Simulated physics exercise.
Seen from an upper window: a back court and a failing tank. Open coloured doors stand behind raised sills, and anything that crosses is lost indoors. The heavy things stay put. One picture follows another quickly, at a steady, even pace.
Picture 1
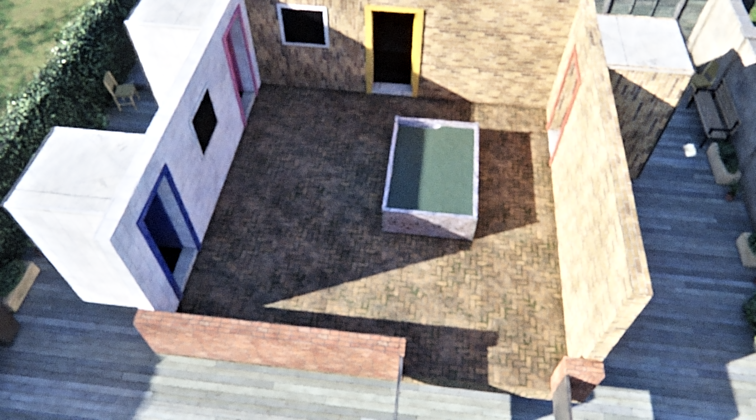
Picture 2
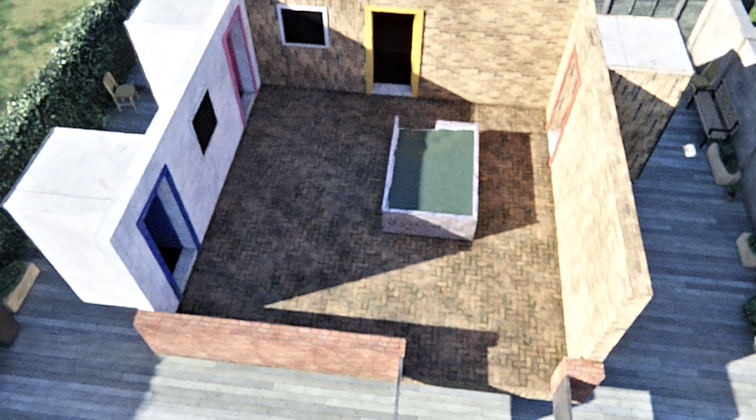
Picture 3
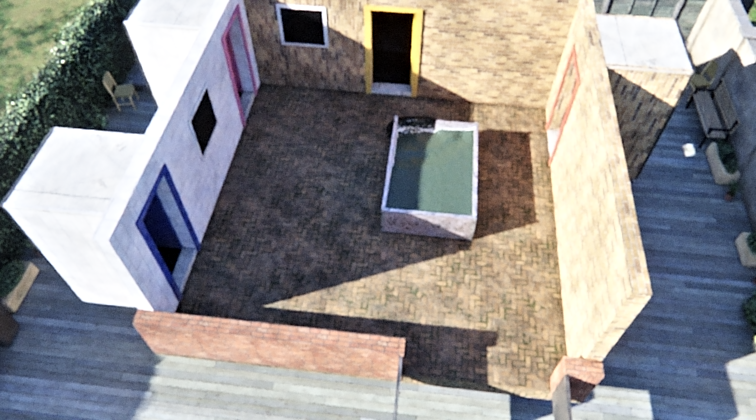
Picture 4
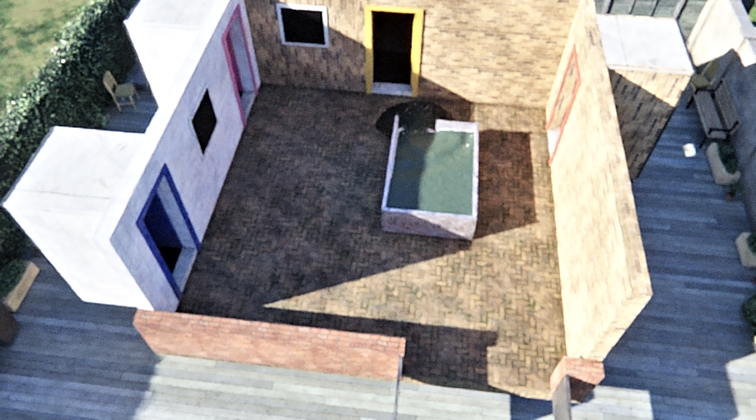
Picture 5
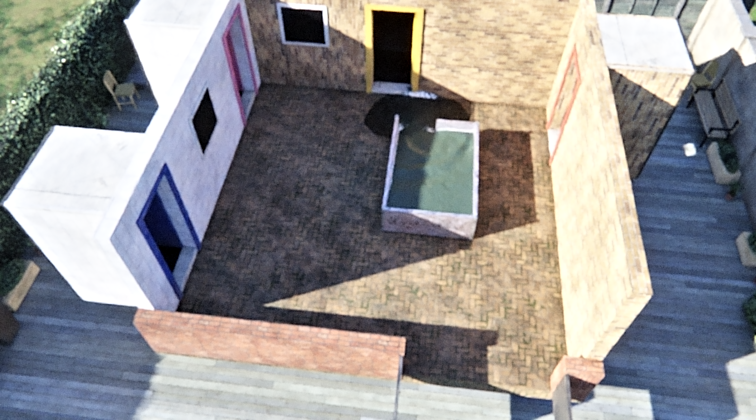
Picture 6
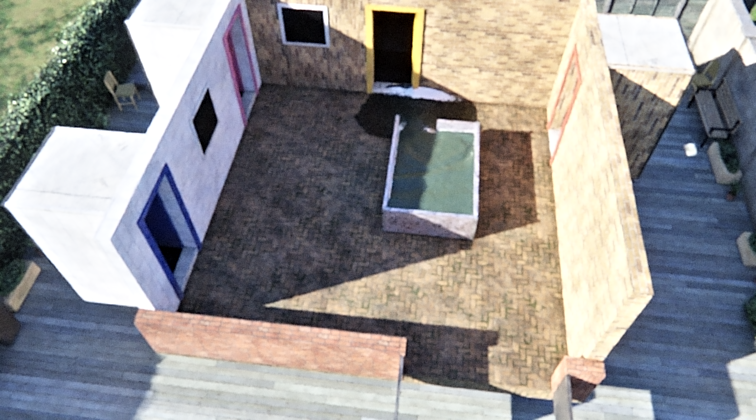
Water pours from a gap in the tank's far side and spreads across the brick courtyard.
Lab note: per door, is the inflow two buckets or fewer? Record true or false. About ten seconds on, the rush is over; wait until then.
Red door false; blue door true; pink door true; yellow door false.
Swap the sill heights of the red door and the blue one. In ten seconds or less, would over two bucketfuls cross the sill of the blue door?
Outcome at blue: It remains short of it.
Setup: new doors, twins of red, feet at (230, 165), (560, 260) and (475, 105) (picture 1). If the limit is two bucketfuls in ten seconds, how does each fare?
First stays short of it, second stays short of it, third crosses the line.
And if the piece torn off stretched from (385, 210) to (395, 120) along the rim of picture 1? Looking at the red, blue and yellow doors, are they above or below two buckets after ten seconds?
Going door by door: The red door gets too much, the blue door stays safe, and the yellow door stays safe.
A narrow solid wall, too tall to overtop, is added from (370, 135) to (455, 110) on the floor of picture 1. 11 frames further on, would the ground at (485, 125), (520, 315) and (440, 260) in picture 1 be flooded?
Results in order: Swamped / bone-dry / bone-dry.
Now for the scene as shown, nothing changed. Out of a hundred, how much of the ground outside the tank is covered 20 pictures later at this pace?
Close to 30 percent, by my reckoning.
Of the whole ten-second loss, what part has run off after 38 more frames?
Roughly 60 %.
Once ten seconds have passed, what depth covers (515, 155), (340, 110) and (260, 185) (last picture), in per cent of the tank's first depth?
Around 8, 6 and 4 %.
A moment on, water covers 10 % of the floor; the red door not reached, the blue door not reached, the pink door not reached, the yellow door over two buckets in.
Next, water covers 20 % of the floor; the red door wet at the sill, nothing in, the blue door not reached, the pink door not reached, the yellow door over two buckets in.
Then, water covers 30 % of the floor; the red door over two buckets in, the blue door not reached, the pink door wet at the sill, nothing in, the yellow door far over two buckets in.
Later, water covers 65 % of the floor; the red door over two buckets in, the blue door wet at the sill, nothing in, the pink door wet at the sill, nothing in, the yellow door far over two buckets in.
In the end, water covers 90 % of the floor; the red door far over two buckets in, the blue door wet at the sill, nothing in, the pink door wet at the sill, nothing in, the yellow door far over two buckets in.
